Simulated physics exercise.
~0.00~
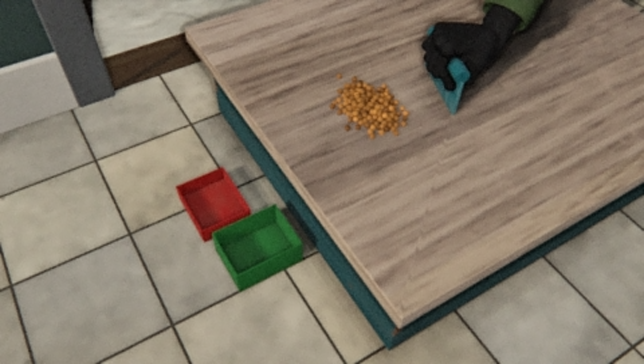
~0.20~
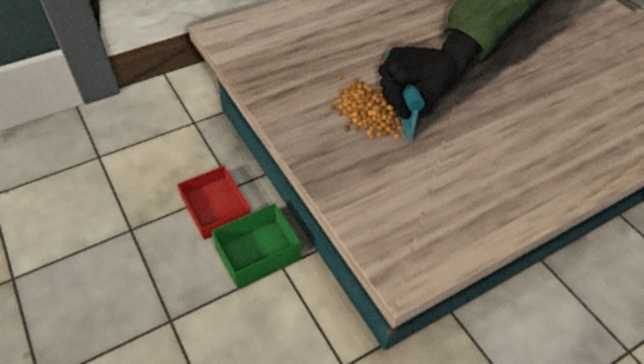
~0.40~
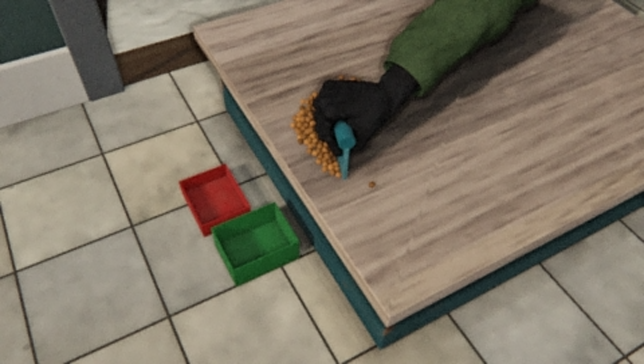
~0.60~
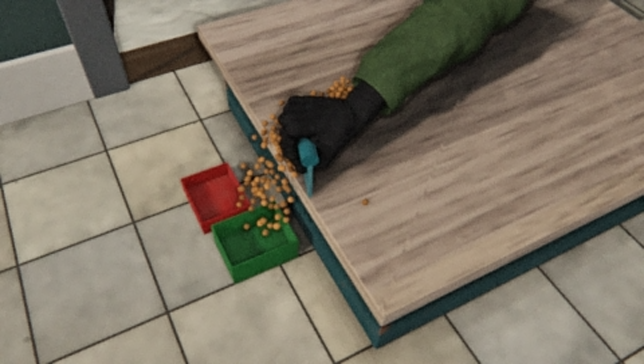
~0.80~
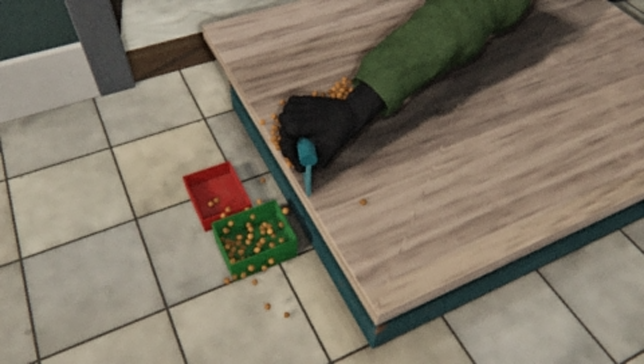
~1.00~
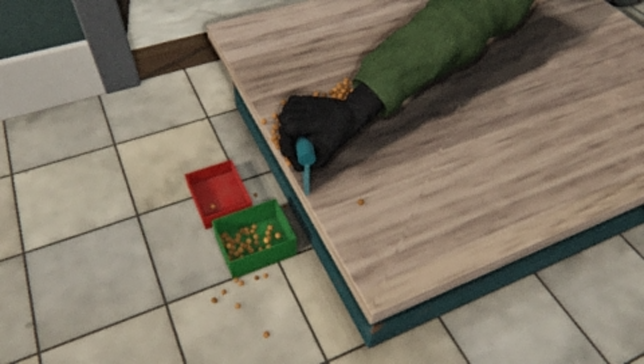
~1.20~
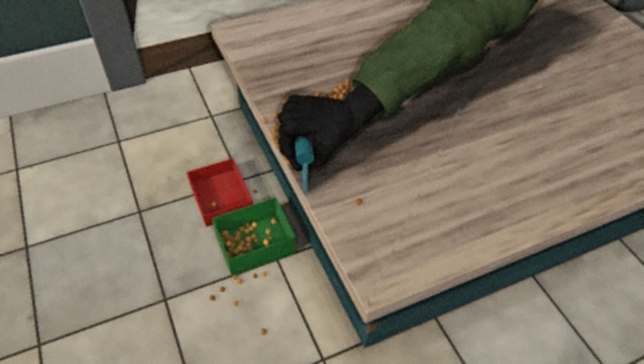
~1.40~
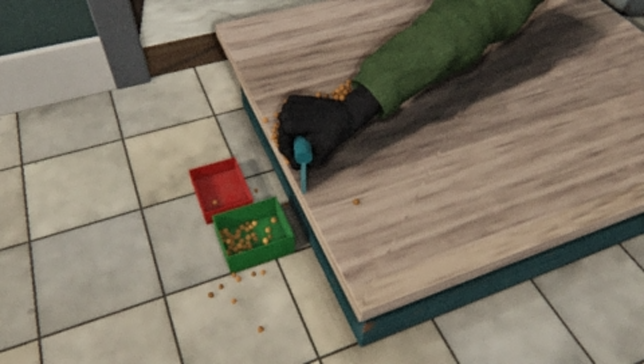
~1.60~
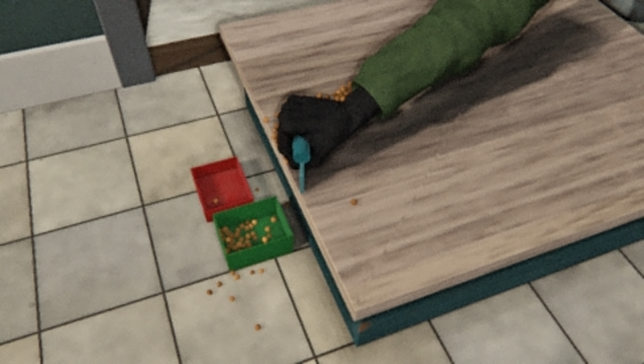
On a wooden platform, a gloved hand scrapes chickpeas leftward, dropping some into a green tin.
